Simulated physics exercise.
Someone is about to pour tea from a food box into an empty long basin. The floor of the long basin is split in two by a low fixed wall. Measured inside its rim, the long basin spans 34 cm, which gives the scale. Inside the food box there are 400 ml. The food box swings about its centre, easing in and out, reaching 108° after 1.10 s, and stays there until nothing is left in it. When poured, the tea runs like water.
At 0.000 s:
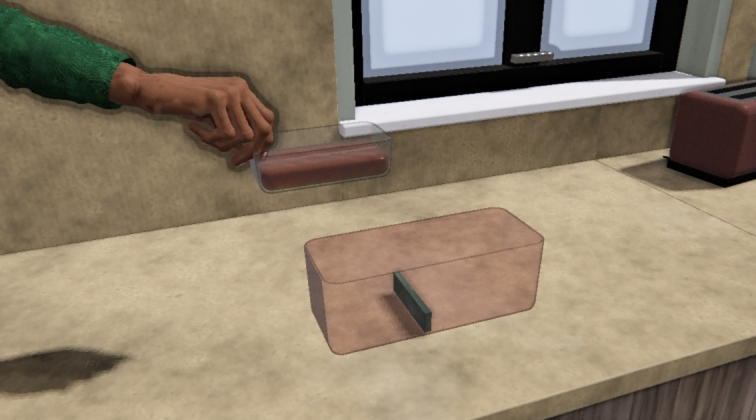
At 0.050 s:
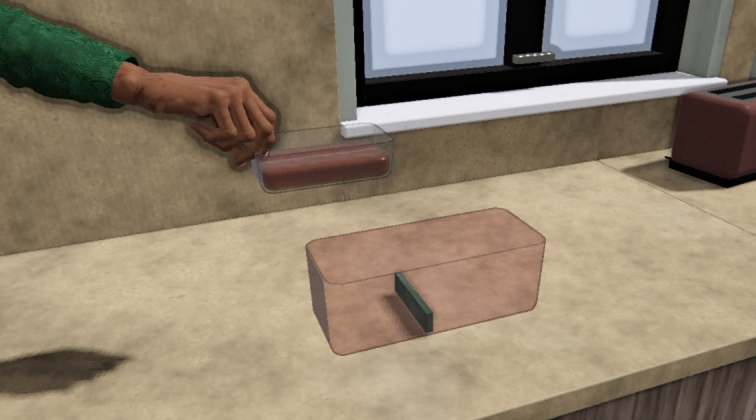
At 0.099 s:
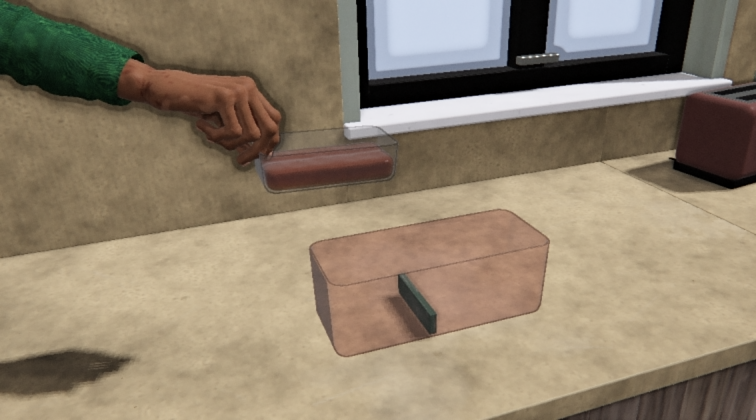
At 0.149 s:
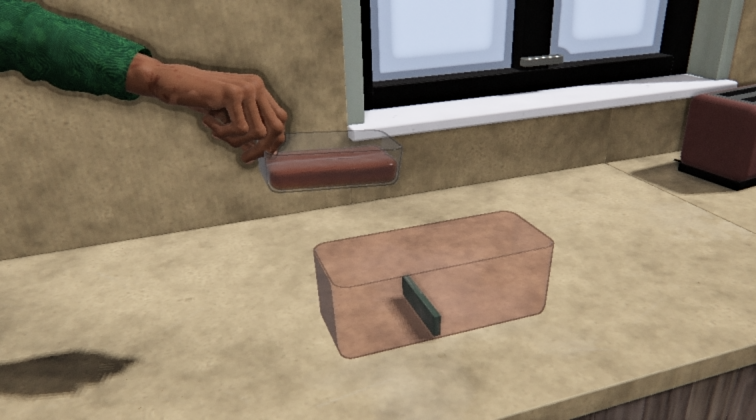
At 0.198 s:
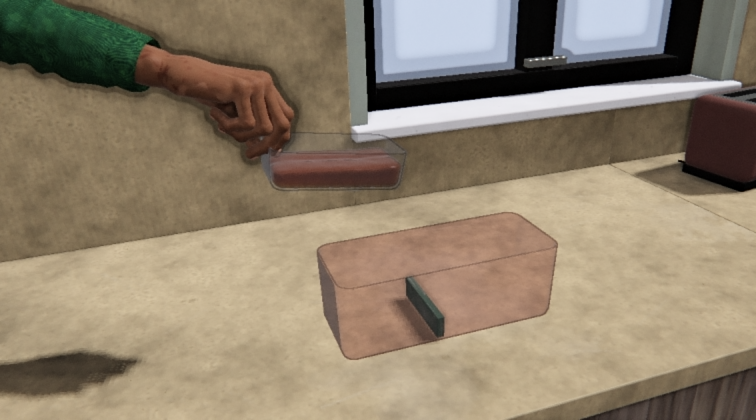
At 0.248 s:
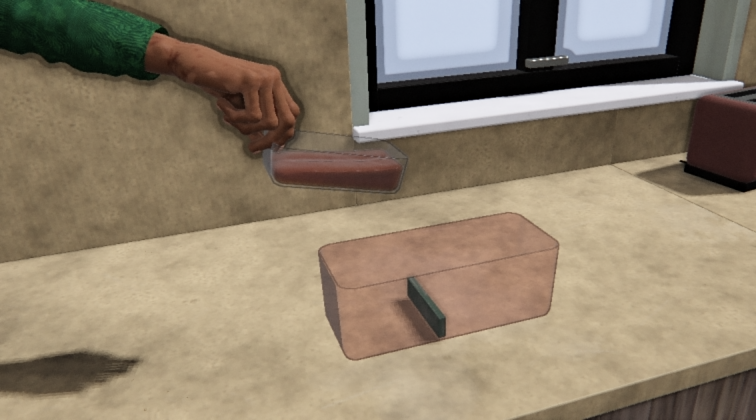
A hand in a green sleeve holds a small clear food box of reddish-brown tea above a beige stone-like kitchen counter, seen from slightly above. Below and to its right sits an empty, see-through pinkish long basin with a dark green upright piece at its front, while a black-framed window and dark red toaster stand behind. The box slowly tilts slightly down to the right, its tea shifting, as the view drifts faintly.
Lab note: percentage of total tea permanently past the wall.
Approx. 61 %.
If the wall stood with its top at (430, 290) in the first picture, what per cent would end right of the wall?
With the wall placed like that, close to 35 per cent.
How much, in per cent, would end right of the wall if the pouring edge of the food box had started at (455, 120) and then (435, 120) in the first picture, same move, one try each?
90 then 75 %.
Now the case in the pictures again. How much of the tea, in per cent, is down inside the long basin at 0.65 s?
Roughly 32 percent.
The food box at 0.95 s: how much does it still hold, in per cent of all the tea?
What remains is about 3 percent of it all.
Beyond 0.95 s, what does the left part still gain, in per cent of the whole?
About 9 percent.
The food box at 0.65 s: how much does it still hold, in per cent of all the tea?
Around 20 in a hundred.
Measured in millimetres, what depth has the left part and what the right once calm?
Left part about 8 mm deep, right part about 10 mm deep.
Then, 0.65 s in, the tilt is 70° and 19 per cent is still to pour, 3 is left of the wall and 29 right of it.
Then, 0.95 s in, the tilt is 103° and 3 per cent is still to pour, 28 is left of the wall and 60 right of it.
Then, 1.26 s in, the tilt is 108° and 0 per cent is still to pour, 37 is left of the wall and 61 right of it.
Then, 1.60 s in, the tilt is 108° and 0 per cent is still to pour, 37 is left of the wall and 61 right of it.
Finally, 37 per cent lies left of the wall, 61 right of it and 3 outside.
